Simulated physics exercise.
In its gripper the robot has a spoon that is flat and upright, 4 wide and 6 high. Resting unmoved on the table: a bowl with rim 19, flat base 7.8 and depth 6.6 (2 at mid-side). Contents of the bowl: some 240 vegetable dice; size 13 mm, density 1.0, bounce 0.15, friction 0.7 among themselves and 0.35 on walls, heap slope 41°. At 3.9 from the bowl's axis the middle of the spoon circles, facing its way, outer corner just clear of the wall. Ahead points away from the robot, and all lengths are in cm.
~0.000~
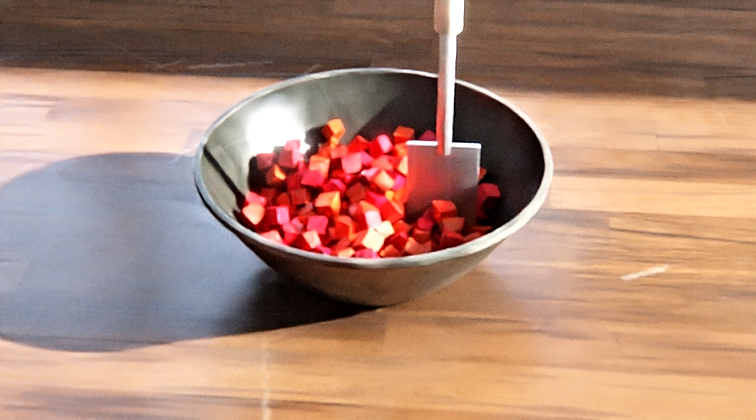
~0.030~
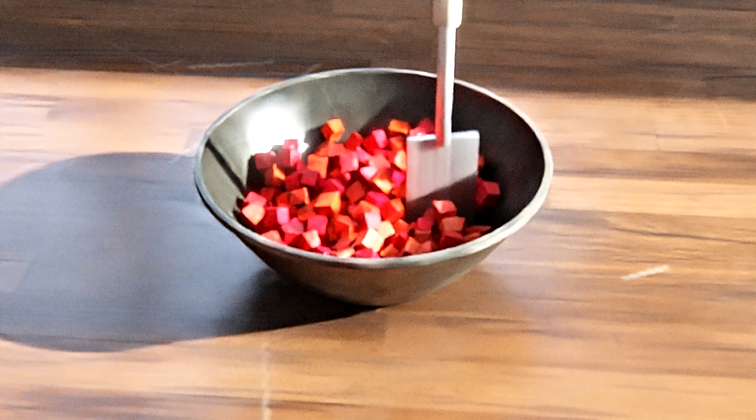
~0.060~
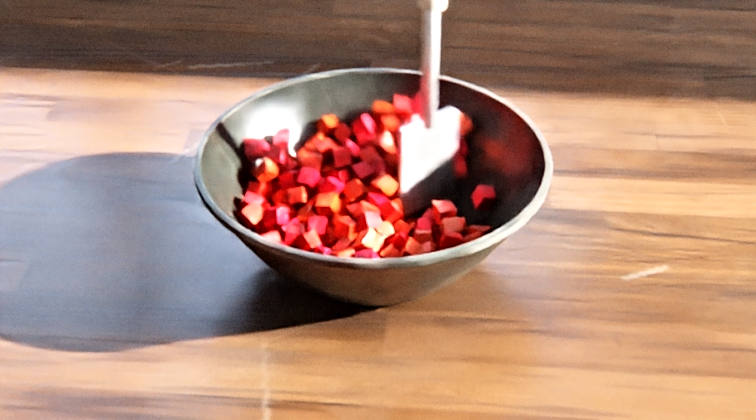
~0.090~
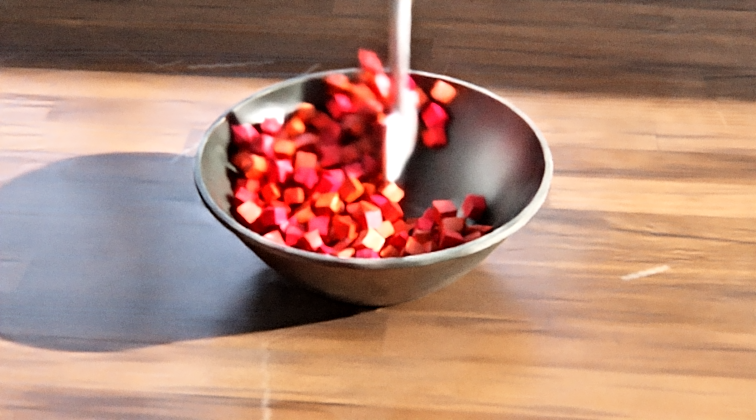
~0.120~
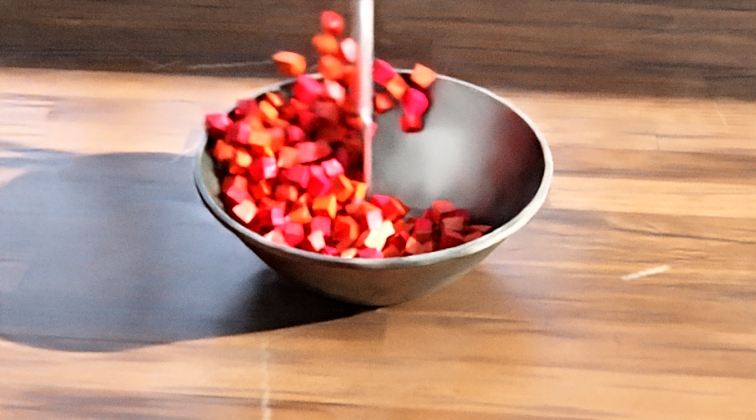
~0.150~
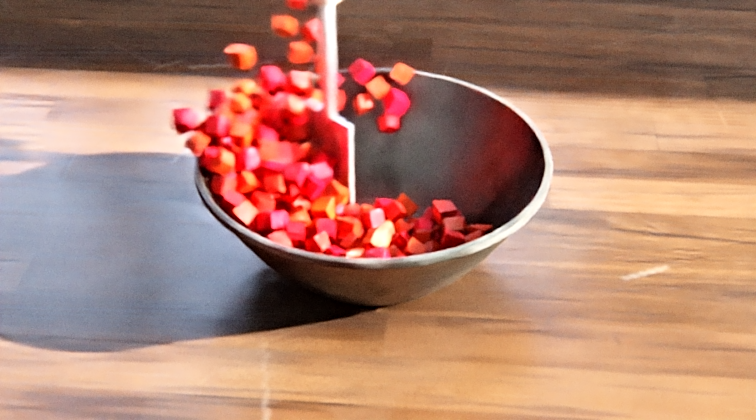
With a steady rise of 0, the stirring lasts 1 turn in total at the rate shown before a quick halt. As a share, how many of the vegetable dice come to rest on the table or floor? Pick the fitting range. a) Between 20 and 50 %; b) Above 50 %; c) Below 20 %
a, between 20 and 50 %.
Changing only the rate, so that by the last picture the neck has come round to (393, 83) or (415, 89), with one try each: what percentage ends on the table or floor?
So, roughly 15 percent the first time and 10 percent the second.
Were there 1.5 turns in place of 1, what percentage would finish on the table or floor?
Estimate: Near 40 %.
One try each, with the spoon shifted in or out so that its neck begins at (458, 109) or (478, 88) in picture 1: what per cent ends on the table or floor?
I'd put it at around 45 and 30 percent.
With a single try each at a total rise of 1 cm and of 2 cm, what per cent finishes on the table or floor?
It comes to about 40 per cent and about 30 per cent.
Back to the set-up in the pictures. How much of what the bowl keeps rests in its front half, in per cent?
Some 40 per cent.
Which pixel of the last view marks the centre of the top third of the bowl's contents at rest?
About (442, 175).
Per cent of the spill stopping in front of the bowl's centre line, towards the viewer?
About 70 per cent.
After 0.23 s, 217° round, highest piece 10 above the table; 207 in the bowl, 28 in flight or on the tool.
After 0.31 s, 298° round, highest piece 10 above the table; 178 in the bowl, 18 on the table or floor, 39 in flight or on the tool.
After 0.54 s, 0° round, highest piece 7 above the table; 152 in the bowl, 82 on the table or floor, 1 in flight or on the tool.
After 1.24 s, 0° round, highest piece 7 above the table; 152 in the bowl, 83 on the table or floor.
At rest, 152 in the bowl, 83 on the table or floor. That is 35 % on the table or floor.
